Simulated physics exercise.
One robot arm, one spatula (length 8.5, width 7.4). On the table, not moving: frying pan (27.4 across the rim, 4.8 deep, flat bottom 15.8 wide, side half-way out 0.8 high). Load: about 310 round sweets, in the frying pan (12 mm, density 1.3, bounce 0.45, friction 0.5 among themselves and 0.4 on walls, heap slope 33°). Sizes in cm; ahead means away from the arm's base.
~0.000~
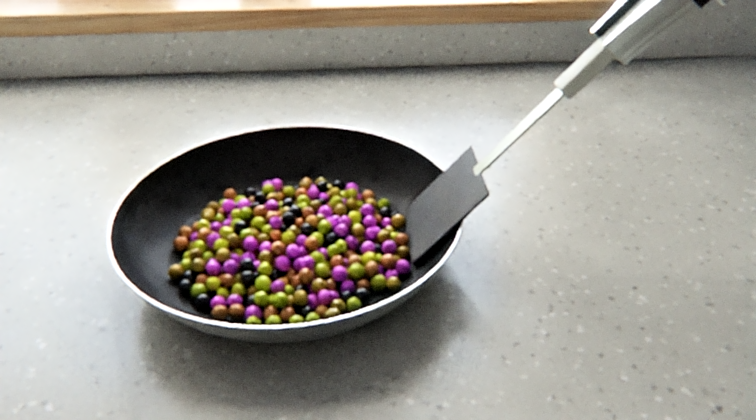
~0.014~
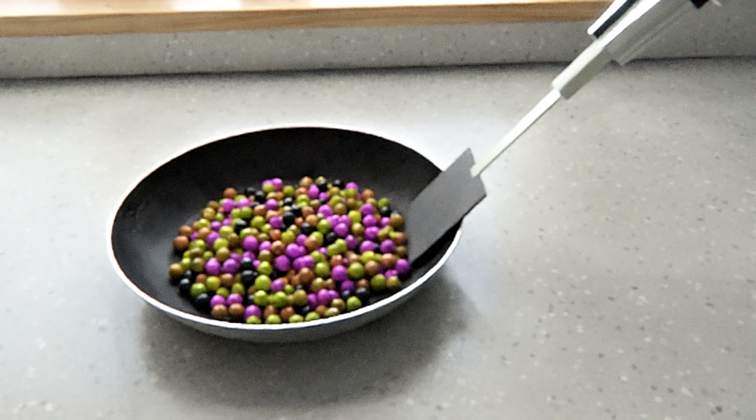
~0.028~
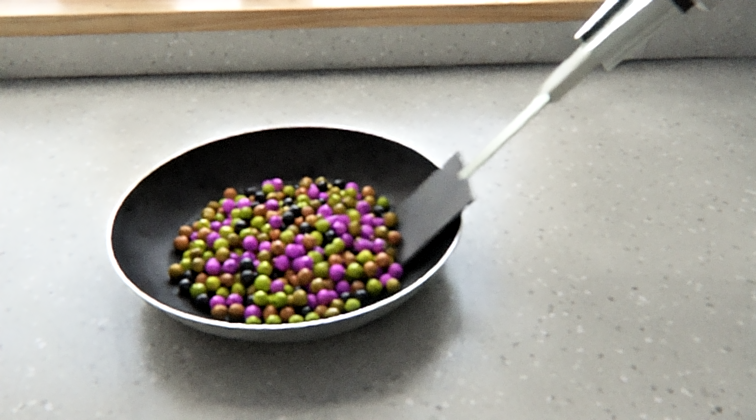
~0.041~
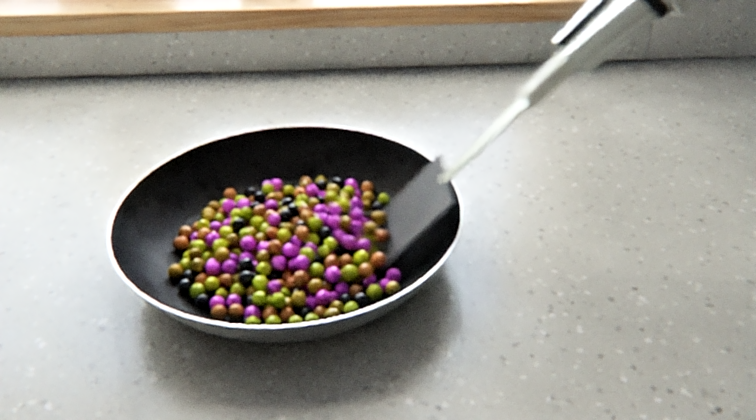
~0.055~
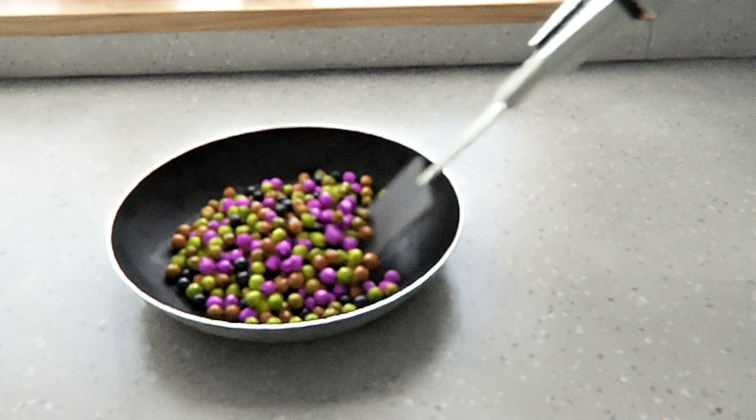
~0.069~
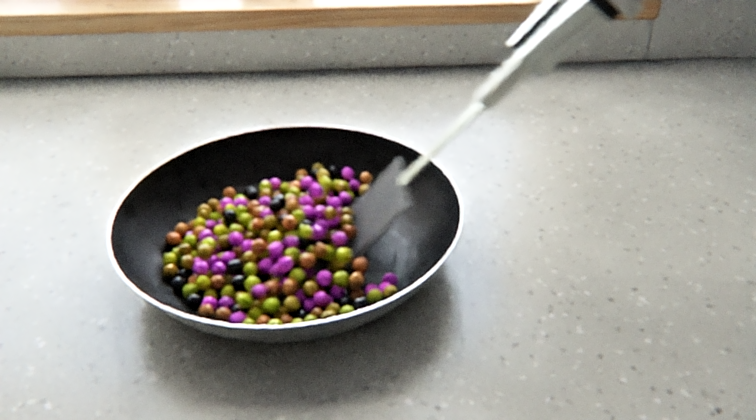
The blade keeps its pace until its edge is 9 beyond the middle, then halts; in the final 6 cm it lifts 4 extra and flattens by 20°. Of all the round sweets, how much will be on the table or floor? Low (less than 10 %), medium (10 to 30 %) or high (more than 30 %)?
On the table or floor the share is medium, 10 to 30 %.
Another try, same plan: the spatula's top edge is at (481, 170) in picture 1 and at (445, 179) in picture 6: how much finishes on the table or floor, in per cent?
About 5 per cent.
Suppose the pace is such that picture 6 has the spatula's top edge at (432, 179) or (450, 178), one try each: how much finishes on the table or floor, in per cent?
Some 10 and 0 per cent.
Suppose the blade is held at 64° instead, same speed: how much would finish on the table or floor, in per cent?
Then about 15 per cent.
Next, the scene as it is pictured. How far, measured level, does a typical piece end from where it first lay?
Some 4 cm.
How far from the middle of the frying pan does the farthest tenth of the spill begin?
Roughly 75 cm.
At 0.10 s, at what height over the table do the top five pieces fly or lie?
About 5 cm.
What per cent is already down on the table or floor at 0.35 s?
Roughly 10 per cent.
After 0.10 s, sloping 49°, highest piece 6 above the table; 308 in the frying pan.
After 0.14 s, sloping 44°, highest piece 7 above the table; 308 in the frying pan.
After 0.35 s, sloping 29°, highest piece 17 above the table; 259 in the frying pan, 27 on the table or floor, 22 on the blade or in flight.
After 1.40 s, sloping 29°, highest piece 4 above the table; 259 in the frying pan, 49 on the table or floor.
In the end, 259 in the frying pan, 49 on the table or floor. That is 16 % on the table or floor.
